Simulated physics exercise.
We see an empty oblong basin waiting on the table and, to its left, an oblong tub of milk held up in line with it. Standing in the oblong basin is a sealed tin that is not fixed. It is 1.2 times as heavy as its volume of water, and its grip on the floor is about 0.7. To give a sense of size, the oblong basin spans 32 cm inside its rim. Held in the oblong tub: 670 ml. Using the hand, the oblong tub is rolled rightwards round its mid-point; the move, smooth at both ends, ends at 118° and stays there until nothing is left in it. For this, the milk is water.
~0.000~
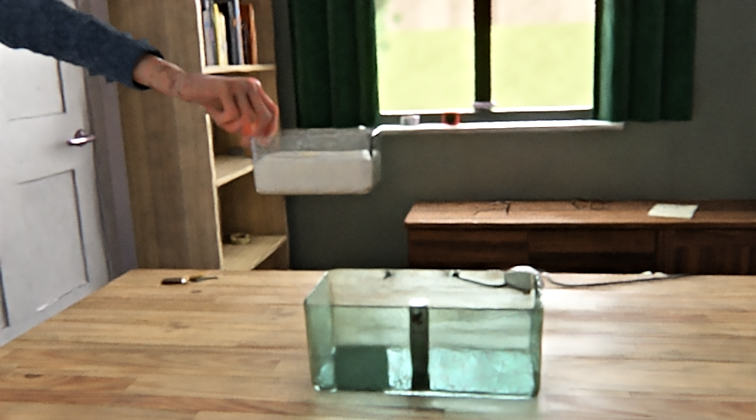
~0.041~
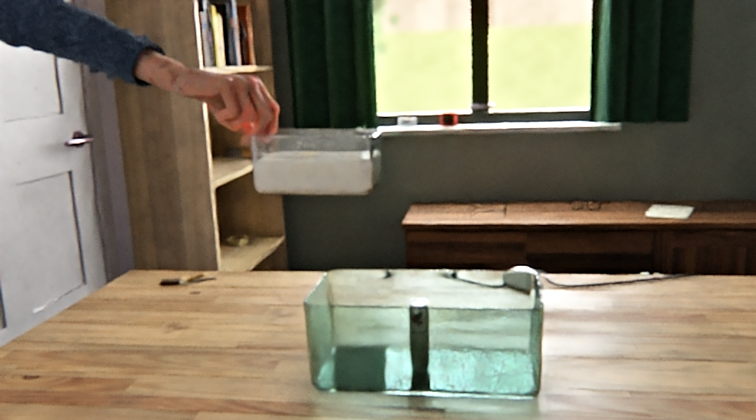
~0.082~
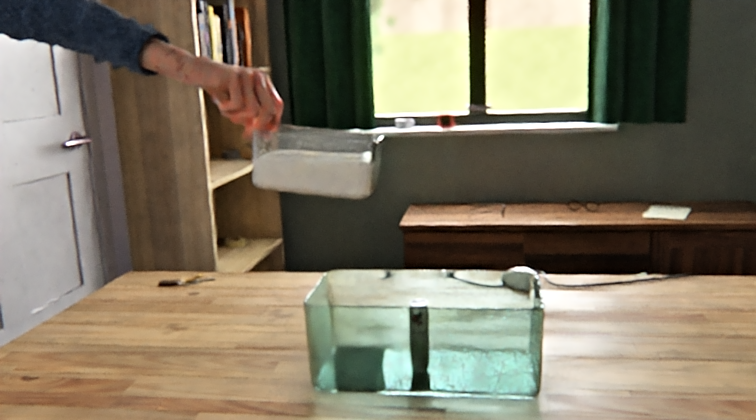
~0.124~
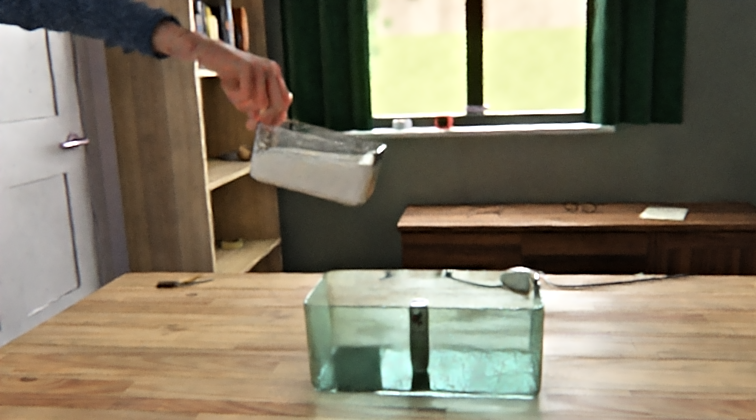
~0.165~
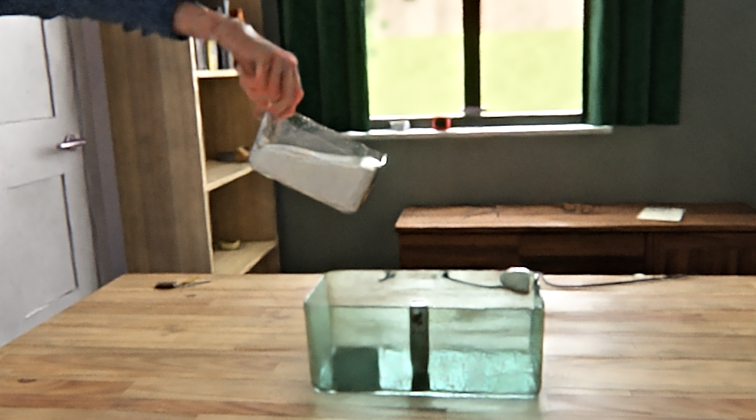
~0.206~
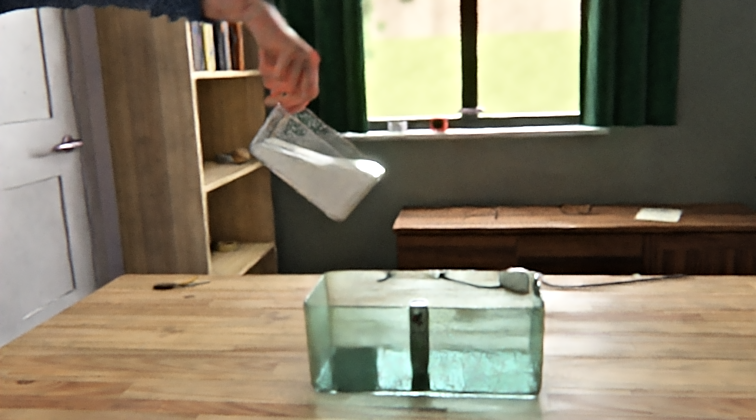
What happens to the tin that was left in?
I'd say it will come down.
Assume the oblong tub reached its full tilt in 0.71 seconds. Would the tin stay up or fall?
The tin would stay balanced.
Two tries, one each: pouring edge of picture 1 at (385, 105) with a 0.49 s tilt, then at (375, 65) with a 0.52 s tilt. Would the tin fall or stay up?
In the first try it remains standing; in the second it remains standing.
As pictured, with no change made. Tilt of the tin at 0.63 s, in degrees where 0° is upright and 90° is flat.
About 5 degrees.
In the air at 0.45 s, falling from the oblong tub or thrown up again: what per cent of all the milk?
At that moment, about 56 percent.
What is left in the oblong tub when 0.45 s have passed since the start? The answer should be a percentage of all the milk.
Close to 12 in a hundred.
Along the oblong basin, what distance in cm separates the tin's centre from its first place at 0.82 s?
The tin is about 7 cm from where it started.
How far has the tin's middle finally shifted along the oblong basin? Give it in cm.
9.0 cm.
After 0.45 s the tilt is 113° and 12 per cent is still to pour; the tin stands where it began.
After 0.63 s the tilt is 118° and 2 per cent is still to pour; the tin stands 2 cm from where it began.
After 0.82 s the tilt is 118° and 0 per cent is still to pour; the tin leans 52°.
After 1.02 s the tilt is 118° and 0 per cent is still to pour; the tin lies on its side.
In the end the tin lies on its side.
